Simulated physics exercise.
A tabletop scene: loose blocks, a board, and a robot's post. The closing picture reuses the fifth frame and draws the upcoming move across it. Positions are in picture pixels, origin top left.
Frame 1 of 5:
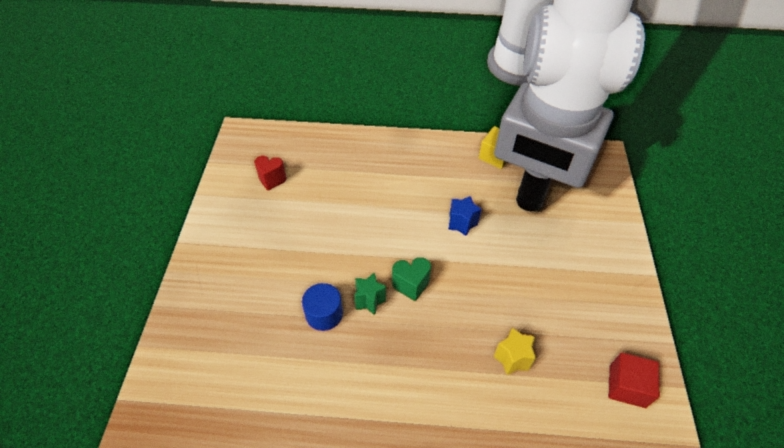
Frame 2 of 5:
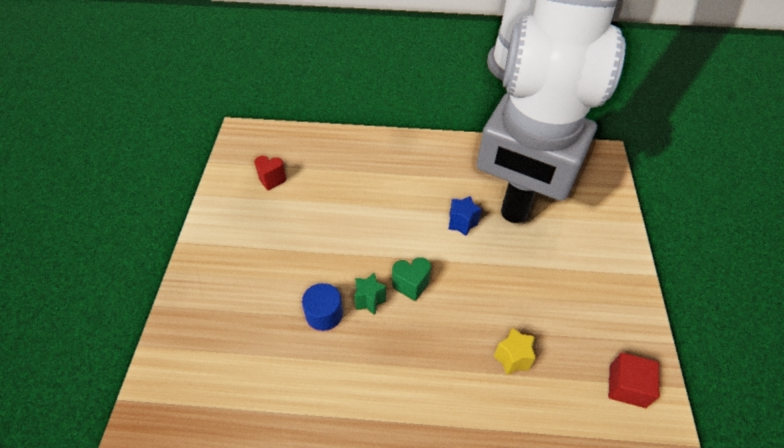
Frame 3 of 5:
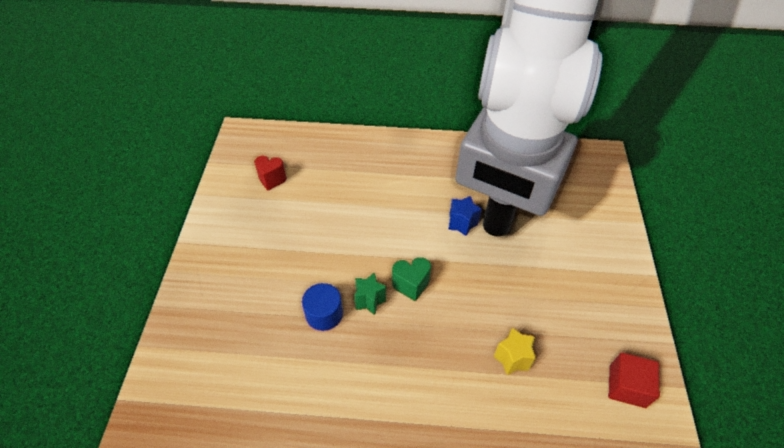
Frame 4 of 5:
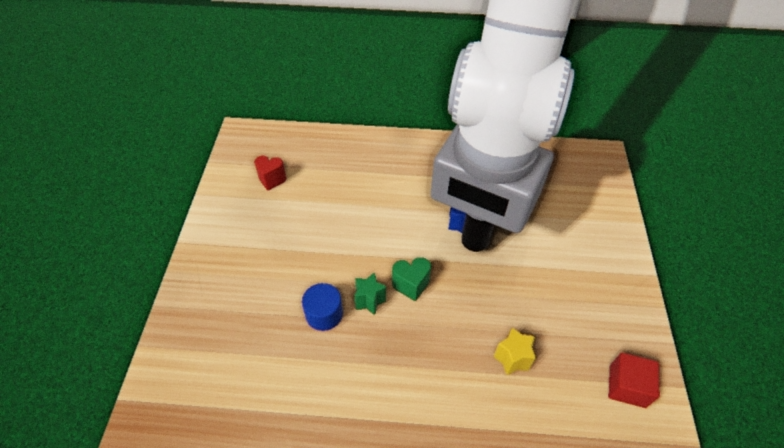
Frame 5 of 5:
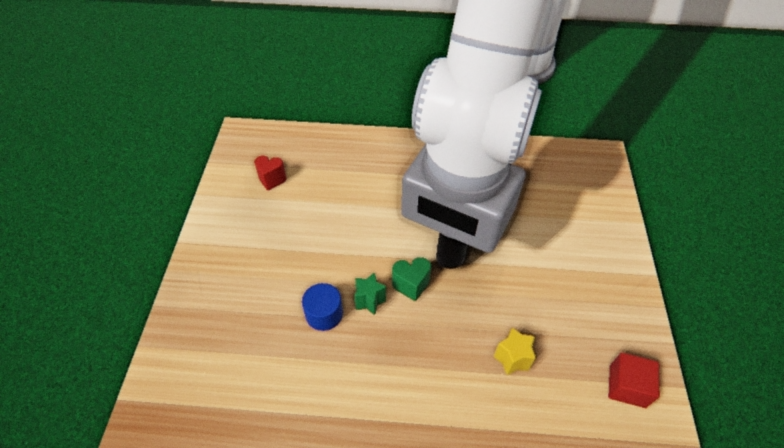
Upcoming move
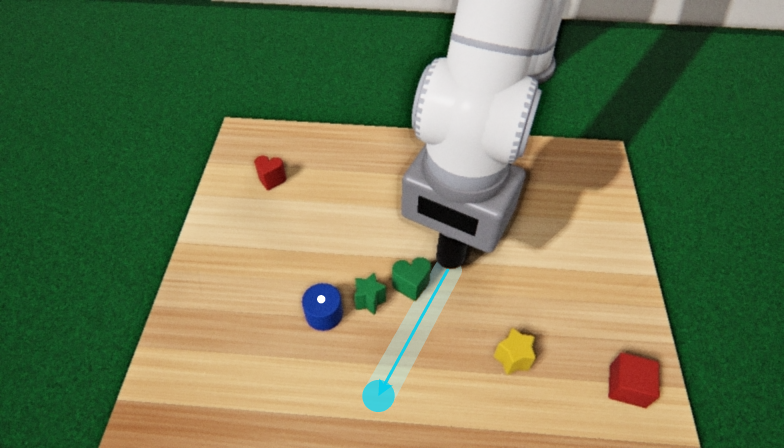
White robot arm moving its dark post down and left across a wooden board, passing the blue star toward the green heart.
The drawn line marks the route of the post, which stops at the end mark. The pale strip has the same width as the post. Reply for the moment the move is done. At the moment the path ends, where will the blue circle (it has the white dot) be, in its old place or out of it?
It barely shifts, if at all.
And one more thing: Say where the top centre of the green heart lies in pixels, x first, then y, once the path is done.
The answer is (396, 280).
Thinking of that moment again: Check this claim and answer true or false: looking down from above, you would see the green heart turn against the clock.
The claim does not hold.
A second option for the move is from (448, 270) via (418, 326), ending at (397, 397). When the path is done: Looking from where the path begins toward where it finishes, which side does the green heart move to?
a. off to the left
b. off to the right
My answer is option b.
The line goes straight from (448, 270) to (378, 396); the dot is on the blue circle.
The first path, step by step. One third of the way, post (428, 297); green star-shaped block (365, 286); green heart (396, 280), turned 45° clockwise.
Two thirds of the way, post (404, 341); green star-shaped block (364, 286); green heart (396, 280), turned 45° clockwise.
At the end, post (378, 387); blue circle unmoved; green star-shaped block (364, 286); green heart (396, 280), turned 45° clockwise.
